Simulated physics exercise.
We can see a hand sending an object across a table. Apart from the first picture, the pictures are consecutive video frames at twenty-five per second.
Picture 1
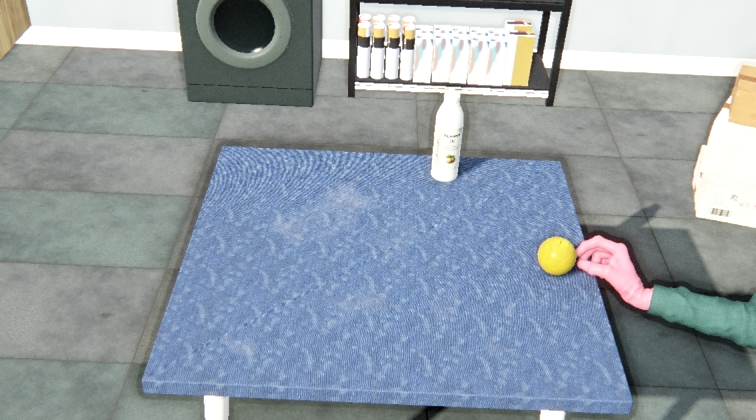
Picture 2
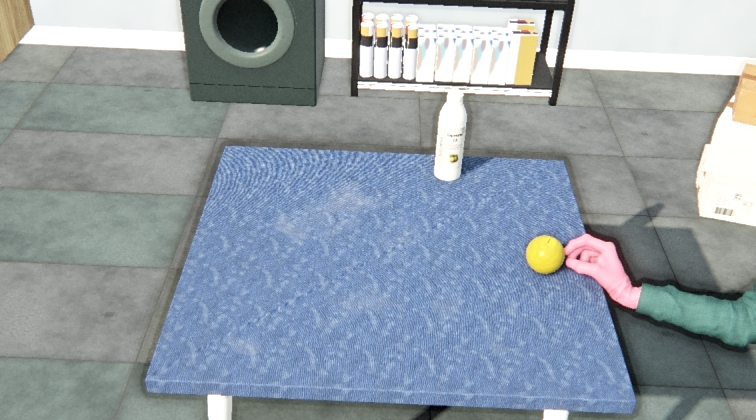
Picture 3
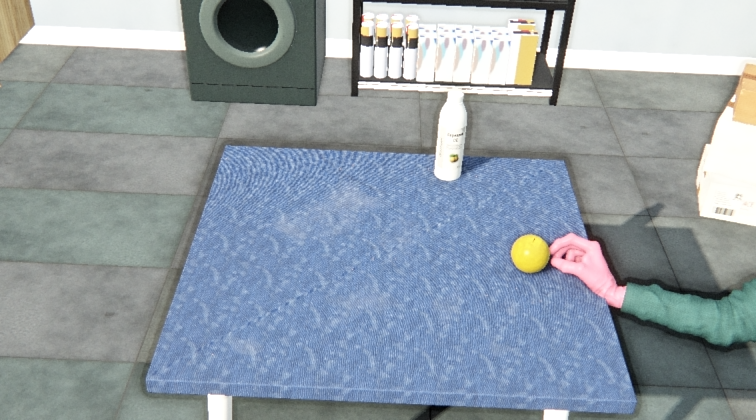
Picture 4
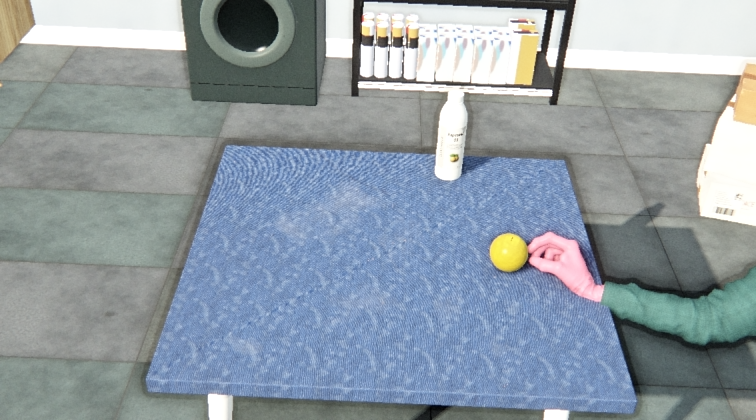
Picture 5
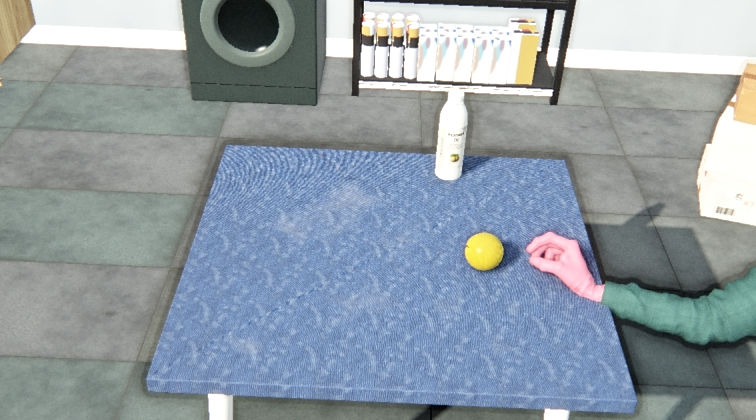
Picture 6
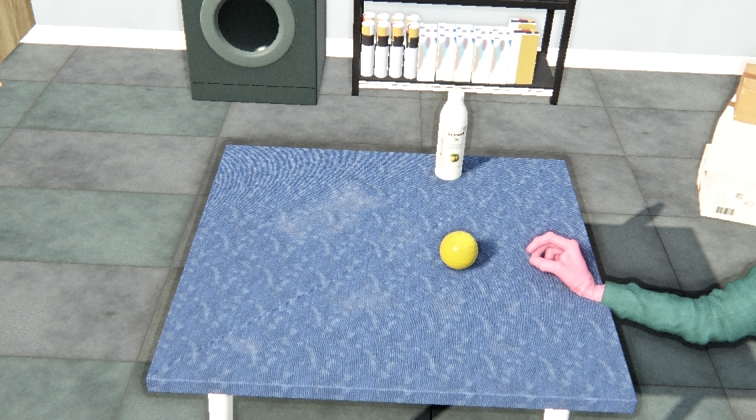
On a blue table near a white bottle, a pink hand pushes a yellow ball-like apple left, then stays as it rolls on.
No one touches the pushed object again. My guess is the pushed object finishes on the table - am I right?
I reckon it will be off the tabletop.
Then, 0.20 s later than the last frame, yellow apple moved well along near (337, 245).
Then, 0.50 s later than the last frame, yellow apple now off the table.
Then, 0.90 s later than the last frame, things are still on the move.
When it is over, off the table, yellow apple.
